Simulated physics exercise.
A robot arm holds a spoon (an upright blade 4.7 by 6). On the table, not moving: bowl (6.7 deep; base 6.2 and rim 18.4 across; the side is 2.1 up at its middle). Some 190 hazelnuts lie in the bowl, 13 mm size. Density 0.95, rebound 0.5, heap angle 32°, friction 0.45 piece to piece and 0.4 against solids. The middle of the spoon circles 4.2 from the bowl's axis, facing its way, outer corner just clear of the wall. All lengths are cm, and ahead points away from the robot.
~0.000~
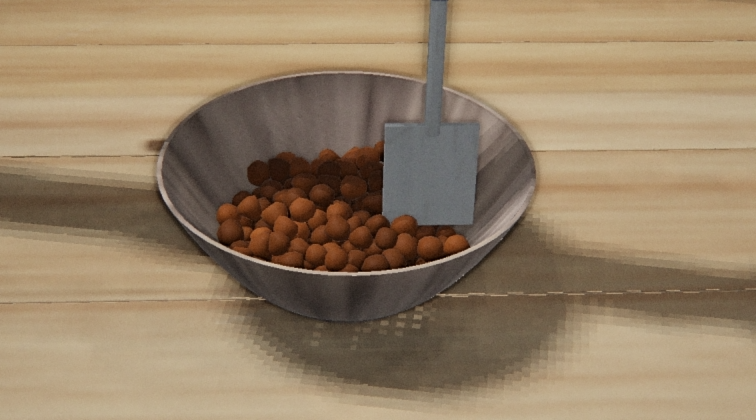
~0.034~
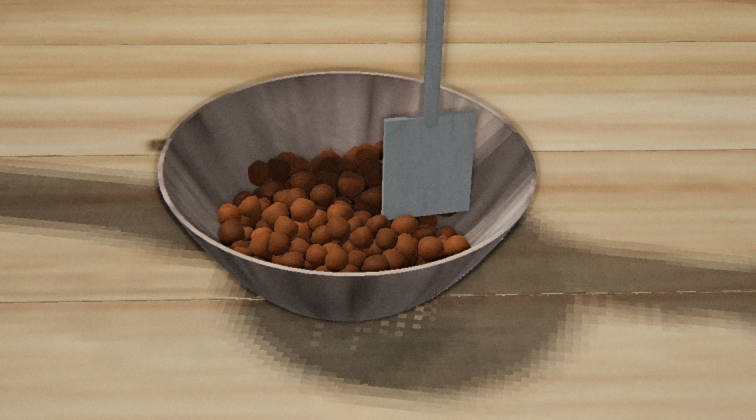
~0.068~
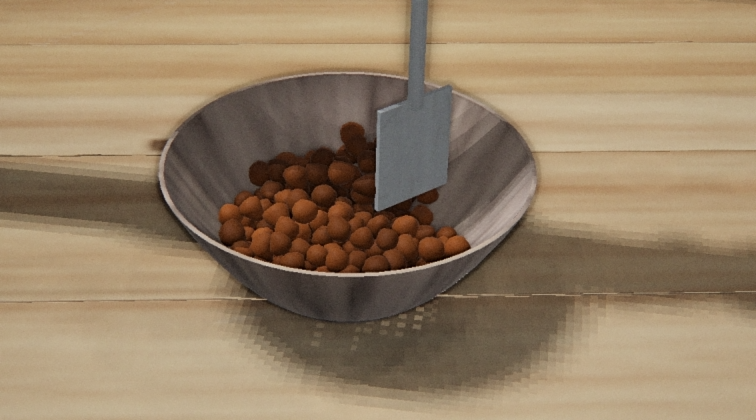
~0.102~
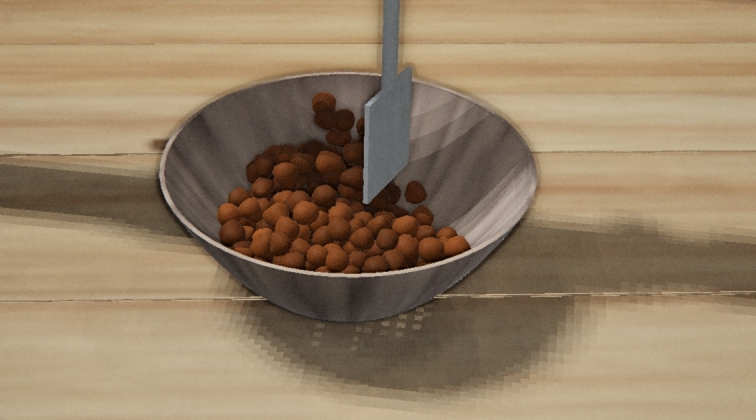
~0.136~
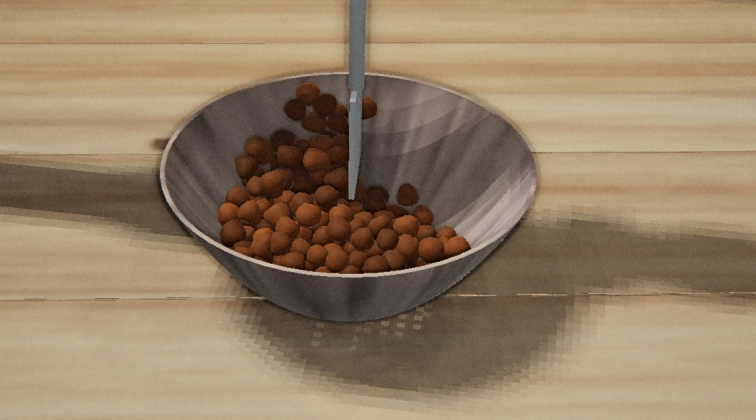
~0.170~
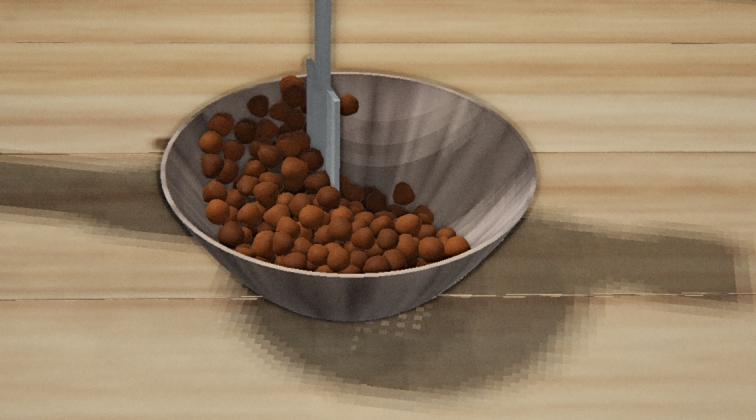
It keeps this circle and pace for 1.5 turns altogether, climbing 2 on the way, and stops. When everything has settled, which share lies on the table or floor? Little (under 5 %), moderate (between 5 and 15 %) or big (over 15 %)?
Share on the table or floor: Moderate (between 5 and 15 %).
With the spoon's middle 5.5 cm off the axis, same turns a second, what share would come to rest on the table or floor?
Then about 0 per cent.
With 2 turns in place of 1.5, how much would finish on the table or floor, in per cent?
It would be near 15 per cent.
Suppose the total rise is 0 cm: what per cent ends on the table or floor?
Some 20 per cent.
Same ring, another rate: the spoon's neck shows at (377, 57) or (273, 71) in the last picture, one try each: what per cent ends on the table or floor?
Some 0 and 25 per cent.
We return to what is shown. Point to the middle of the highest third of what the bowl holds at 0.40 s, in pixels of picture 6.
Around (378, 246).
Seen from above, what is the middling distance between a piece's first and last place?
Some 2 cm.
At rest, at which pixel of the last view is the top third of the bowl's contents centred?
Around (319, 213).
After 0.40 s, 275° round, highest piece 8 above the table; 183 in the bowl, 6 on the table or floor, 2 in flight or on the tool.
After 0.63 s, 82° round, highest piece 7 above the table; 177 in the bowl, 13 on the table or floor, 1 in flight or on the tool.
After 0.95 s, 180° round, highest piece 5 above the table; 177 in the bowl, 14 on the table or floor.
After 1.65 s, 180° round, highest piece 5 above the table; 177 in the bowl, 14 on the table or floor.
In the end, 177 in the bowl, 14 on the table or floor. That is 7 % on the table or floor.
